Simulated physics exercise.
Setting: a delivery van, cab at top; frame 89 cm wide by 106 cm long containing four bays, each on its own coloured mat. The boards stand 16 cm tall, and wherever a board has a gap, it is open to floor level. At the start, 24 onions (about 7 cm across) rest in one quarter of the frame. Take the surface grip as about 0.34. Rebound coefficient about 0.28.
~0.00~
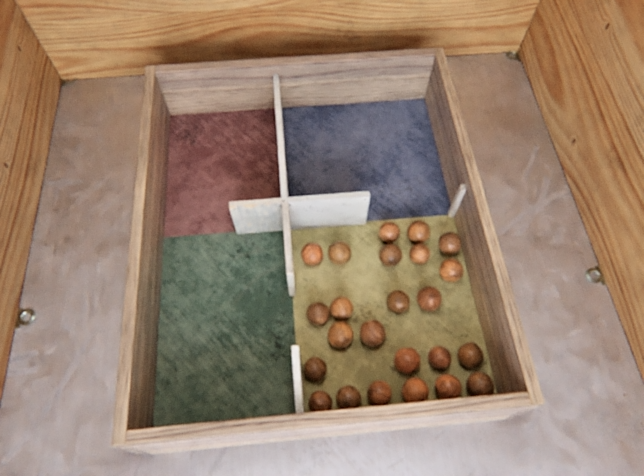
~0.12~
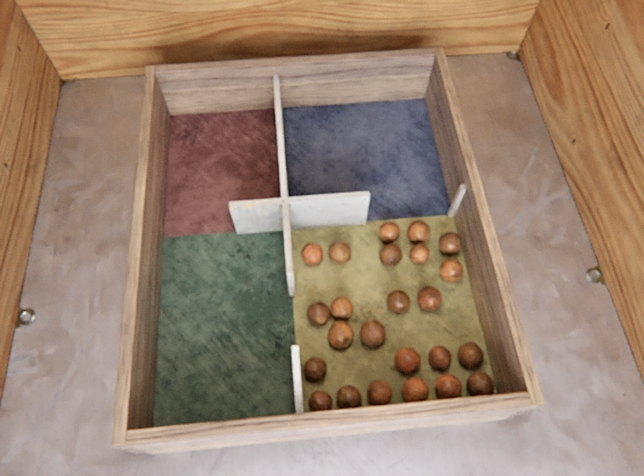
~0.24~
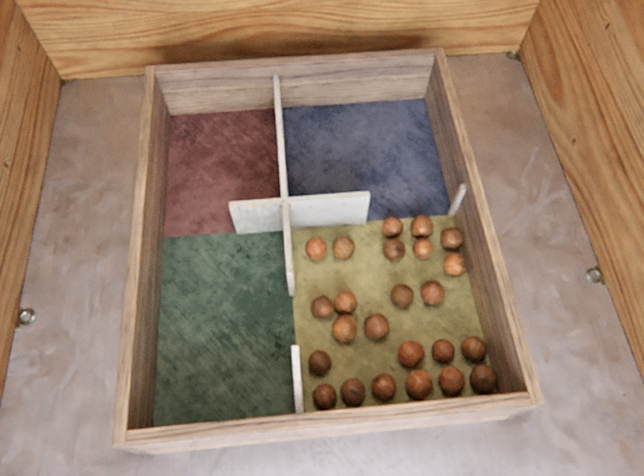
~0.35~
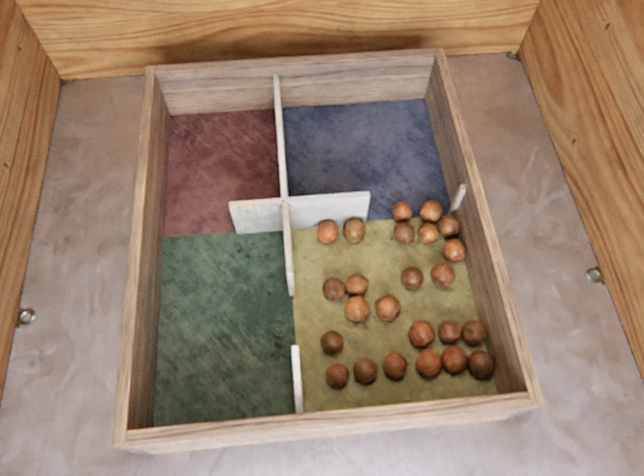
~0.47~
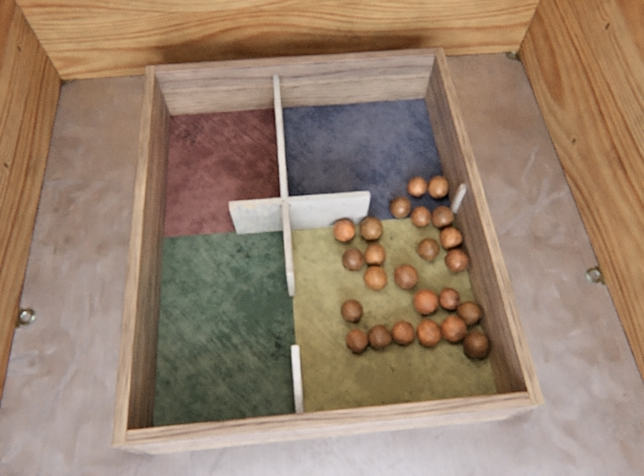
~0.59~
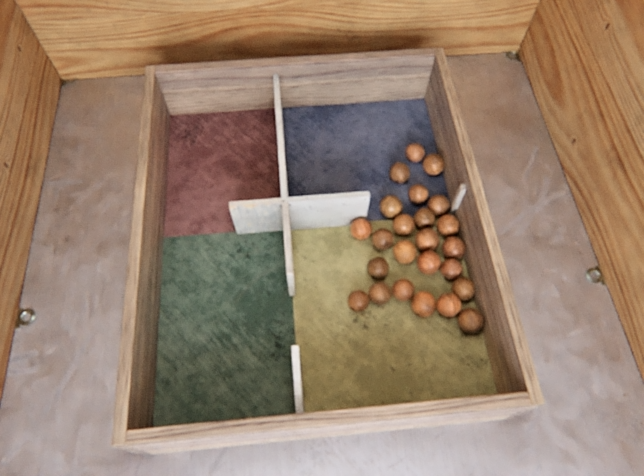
Brown balls roll up and right across the yellow mat, some entering the blue section.
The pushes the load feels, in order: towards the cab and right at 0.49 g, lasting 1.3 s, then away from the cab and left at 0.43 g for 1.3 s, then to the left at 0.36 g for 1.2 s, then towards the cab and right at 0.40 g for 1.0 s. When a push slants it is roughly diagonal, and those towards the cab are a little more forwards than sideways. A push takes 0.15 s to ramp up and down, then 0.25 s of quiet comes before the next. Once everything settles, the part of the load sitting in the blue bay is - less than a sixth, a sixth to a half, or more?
It is over half.
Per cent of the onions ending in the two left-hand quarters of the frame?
Share: About 20 in a hundred.
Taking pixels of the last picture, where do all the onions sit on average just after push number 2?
Roughly (311, 264).
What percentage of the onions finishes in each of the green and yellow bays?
The green bay gets about 20 per cent and the yellow bay about 0 per cent.
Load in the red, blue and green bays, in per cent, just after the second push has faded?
Red 0, blue 50, green 20 %.
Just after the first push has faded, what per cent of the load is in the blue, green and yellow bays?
Blue at 80, green at 0, yellow at 20 in a hundred.
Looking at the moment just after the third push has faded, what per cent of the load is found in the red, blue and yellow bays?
In per cent: Red 0, blue 50 and yellow 20.
After push 1 (1.54 s), 20 in the blue bay and 4 in the yellow bay.
After push 2 (3.09 s), 13 in the blue bay, 4 in the green bay and 7 in the yellow bay.
After push 3 (4.54 s), 13 in the blue bay, 5 in the green bay and 6 in the yellow bay.
After push 4 (5.79 s), 19 in the blue bay and 5 in the green bay.
Outcome (at 6.88 s), 19 in the blue bay and 5 in the green bay. Asked share, 19 of 24, 79 per cent.
